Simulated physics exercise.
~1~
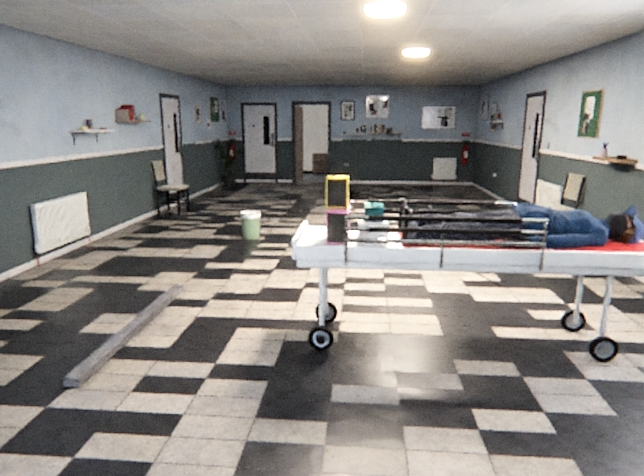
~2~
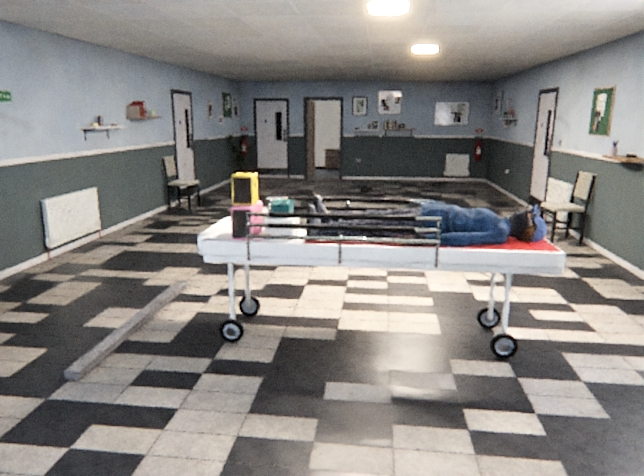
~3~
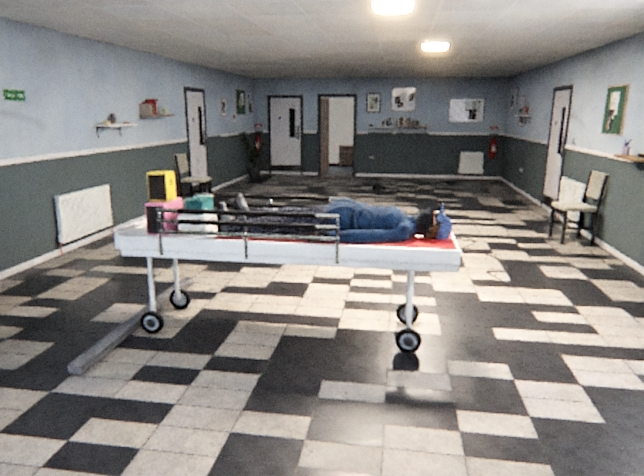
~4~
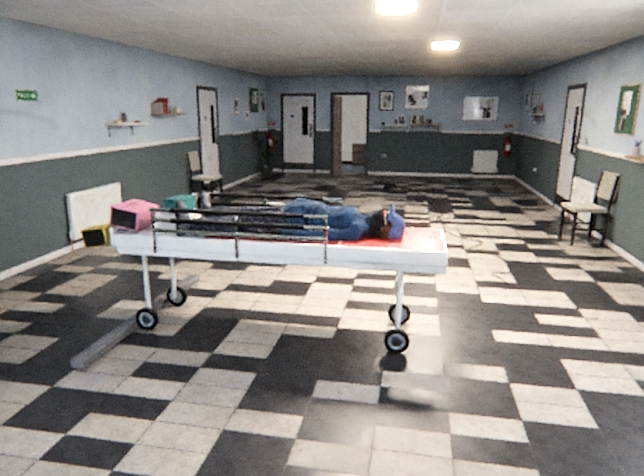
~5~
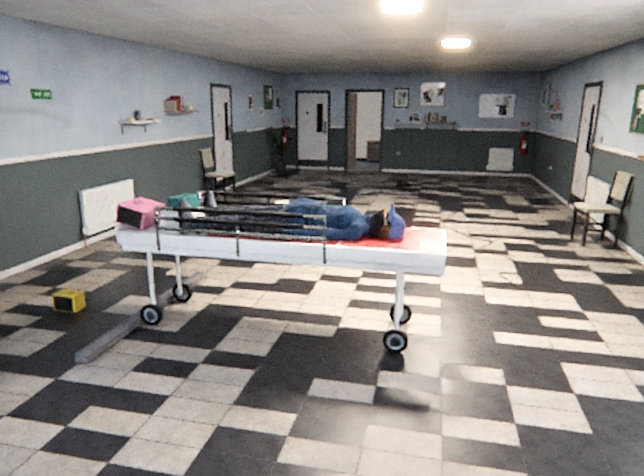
A trolley carrying a person lying in blue slid left across a checkered floor and stopped short, tipping over the yellow and pink boxes at its end; the yellow one fell to the floor, while the pink one stayed aboard with the person.
